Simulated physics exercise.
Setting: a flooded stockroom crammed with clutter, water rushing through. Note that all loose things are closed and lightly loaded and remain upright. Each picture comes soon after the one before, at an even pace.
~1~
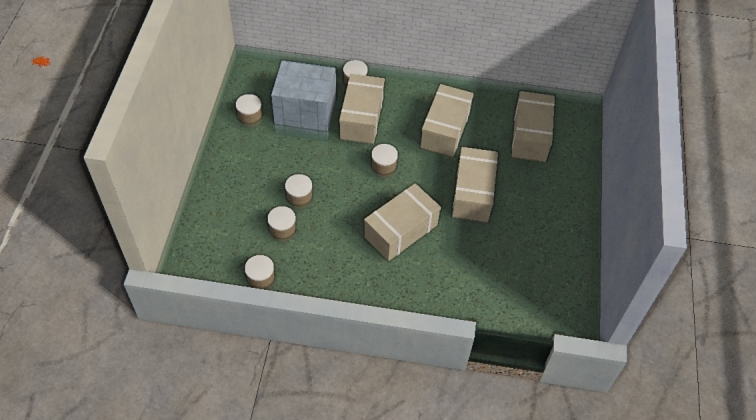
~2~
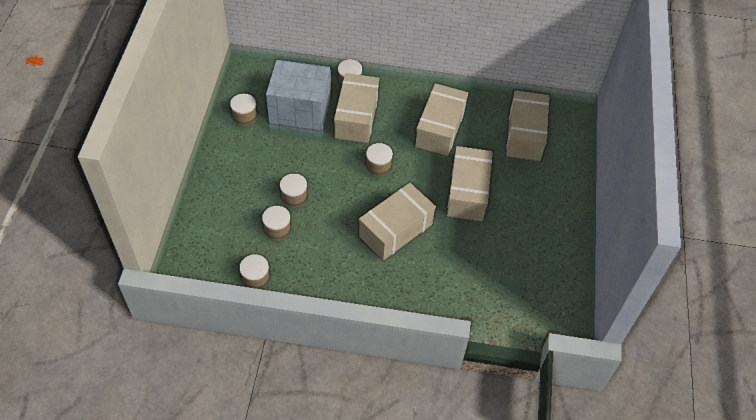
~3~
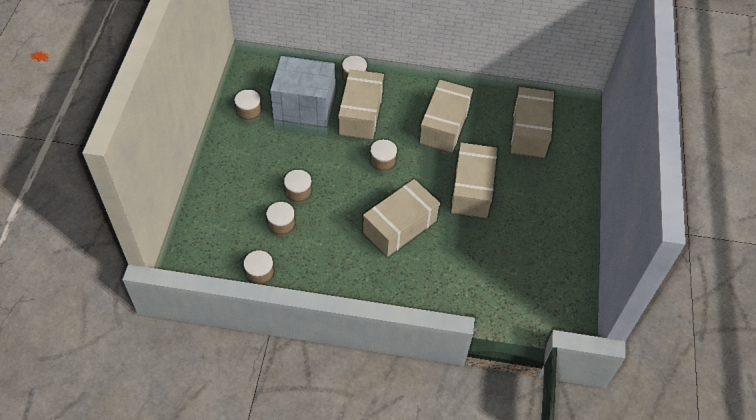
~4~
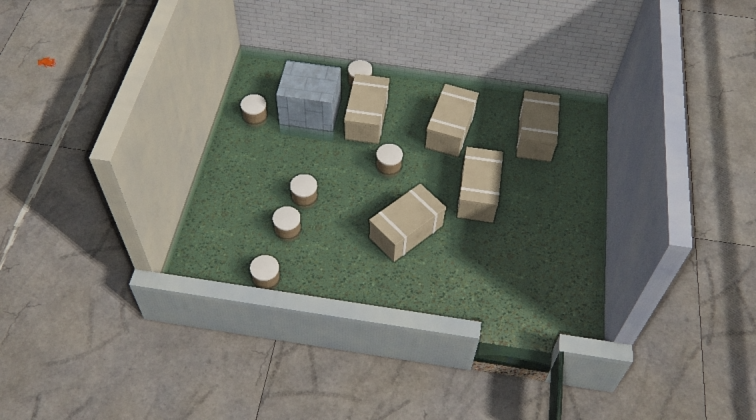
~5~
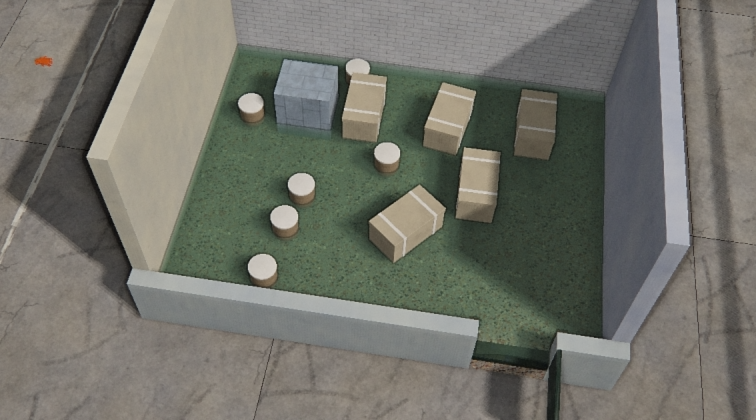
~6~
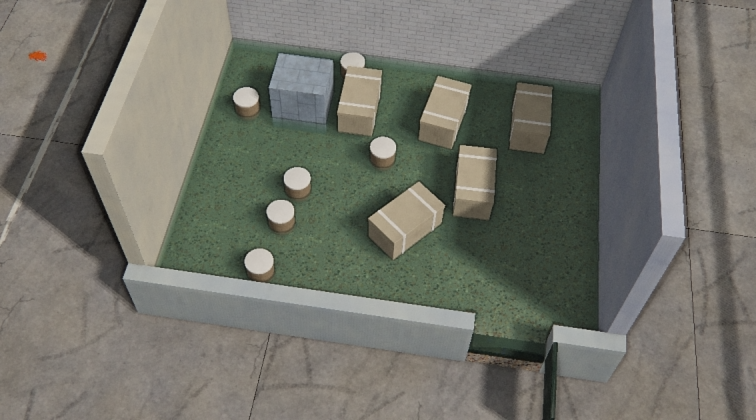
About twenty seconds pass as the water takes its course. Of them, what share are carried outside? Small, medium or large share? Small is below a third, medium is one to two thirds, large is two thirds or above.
A small share.
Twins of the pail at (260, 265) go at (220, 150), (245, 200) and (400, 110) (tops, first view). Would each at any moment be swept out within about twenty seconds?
First copy doesn't escape, second copy doesn't escape, third copy doesn't escape.
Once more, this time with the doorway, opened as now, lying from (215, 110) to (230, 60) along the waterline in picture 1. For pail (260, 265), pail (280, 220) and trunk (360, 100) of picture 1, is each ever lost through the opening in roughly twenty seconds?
Remains, swept away, swept away.
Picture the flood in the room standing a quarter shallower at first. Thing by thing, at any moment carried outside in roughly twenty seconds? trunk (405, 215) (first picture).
Status of the object: Exited.
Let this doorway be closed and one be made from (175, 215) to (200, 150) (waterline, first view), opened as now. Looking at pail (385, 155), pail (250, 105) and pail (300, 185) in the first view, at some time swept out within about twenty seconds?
Taking them one after another, flushed away, then flushed away, then flushed away.
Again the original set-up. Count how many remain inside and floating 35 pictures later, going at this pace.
My tally gives 10.
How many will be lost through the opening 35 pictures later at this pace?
1.
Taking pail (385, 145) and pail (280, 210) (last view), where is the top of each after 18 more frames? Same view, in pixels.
I'd expect them close to (416, 180) and (319, 230).
A moment on, 0 of 11 are out; 11 afloat.
Next, 0 of 11 are out; 11 afloat.
Later, 1 of 11 are out; 10 afloat.
In the end, 1 of 11 are out; 10 afloat.
